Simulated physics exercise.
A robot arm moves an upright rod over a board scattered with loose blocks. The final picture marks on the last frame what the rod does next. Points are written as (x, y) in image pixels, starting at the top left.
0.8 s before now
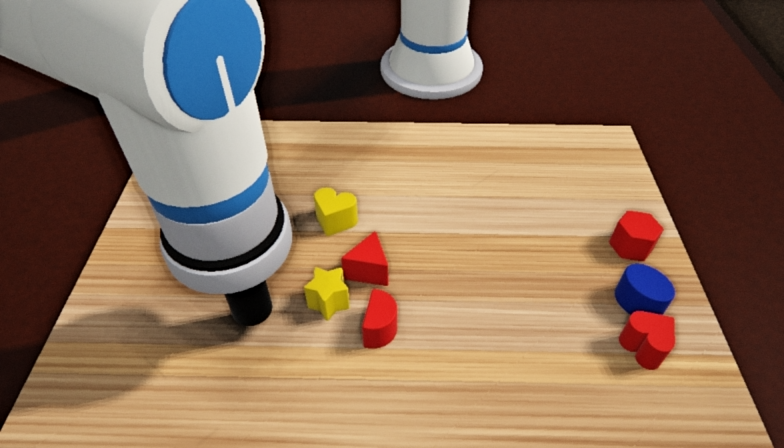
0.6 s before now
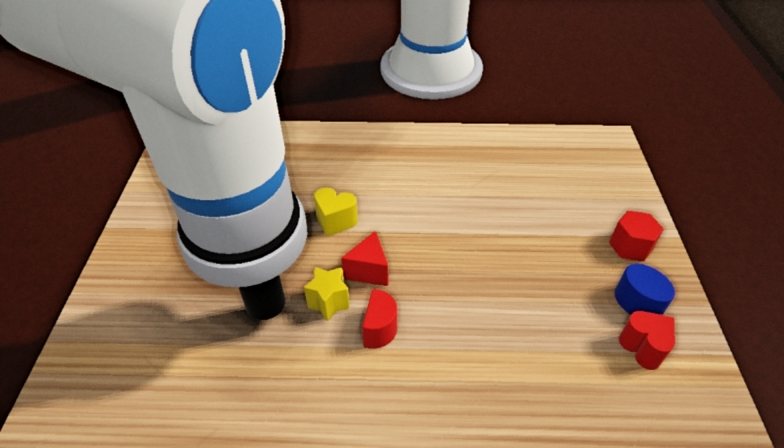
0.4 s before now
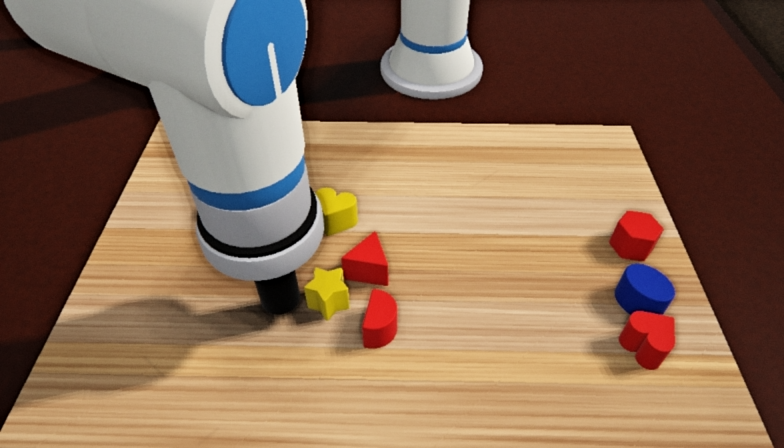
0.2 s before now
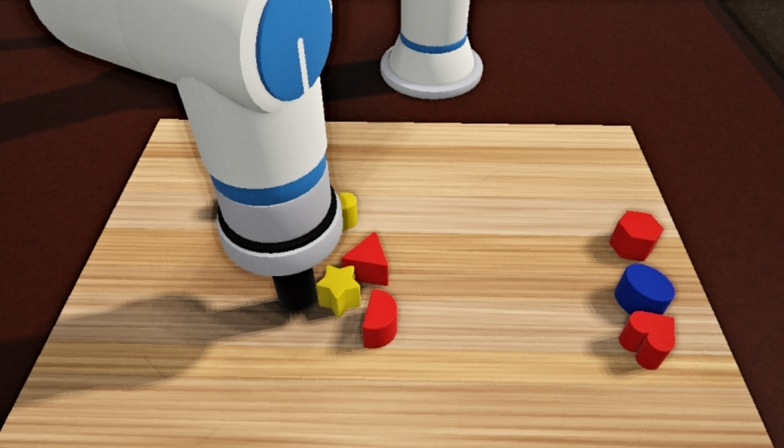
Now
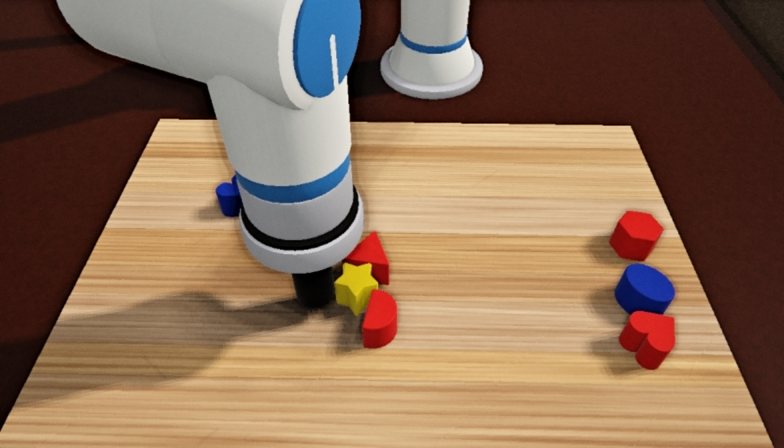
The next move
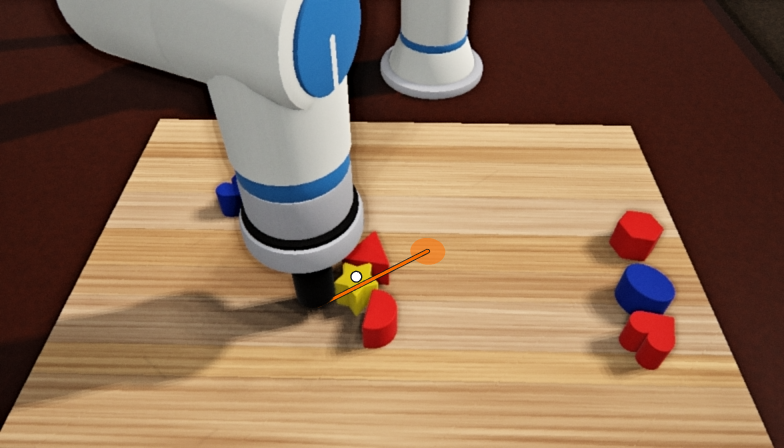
The clip shows a robot arm sliding an upright black rod rightward over a wooden board of scattered red, yellow and blue blocks, then pushing the yellow star a short way right, in beside two red blocks.
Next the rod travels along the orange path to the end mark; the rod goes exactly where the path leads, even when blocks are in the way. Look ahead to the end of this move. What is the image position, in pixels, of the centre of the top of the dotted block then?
In the picture, that point is around (418, 267).
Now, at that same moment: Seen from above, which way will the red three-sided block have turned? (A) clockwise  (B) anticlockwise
I choose B.
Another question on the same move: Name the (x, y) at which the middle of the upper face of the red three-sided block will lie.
The point I'd pick in the picture is (413, 209).
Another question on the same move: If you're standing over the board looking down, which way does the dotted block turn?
Answer: With the clock.
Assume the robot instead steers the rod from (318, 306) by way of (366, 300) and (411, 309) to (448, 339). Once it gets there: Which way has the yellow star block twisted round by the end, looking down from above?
Counter-clockwise, from overhead.
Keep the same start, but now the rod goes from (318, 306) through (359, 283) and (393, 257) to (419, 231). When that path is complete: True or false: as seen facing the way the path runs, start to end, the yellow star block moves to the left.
It is false.
Drawn move, straight from (318, 306) to (428, 251); the dot is on the yellow star block.
The first path, step by step. One third of the way, rod (356, 273); yellow star block (396, 271), turned 40° clockwise; red three-sided block (379, 241).
Two thirds of the way, rod (394, 254); yellow star block (415, 268), turned 105° clockwise; red three-sided block (402, 222), turned 15° anticlockwise.
At the end, rod (429, 237); yellow star block (418, 267), turned 120° clockwise; red three-sided block (413, 209), turned 35° anticlockwise; red half-round block still.
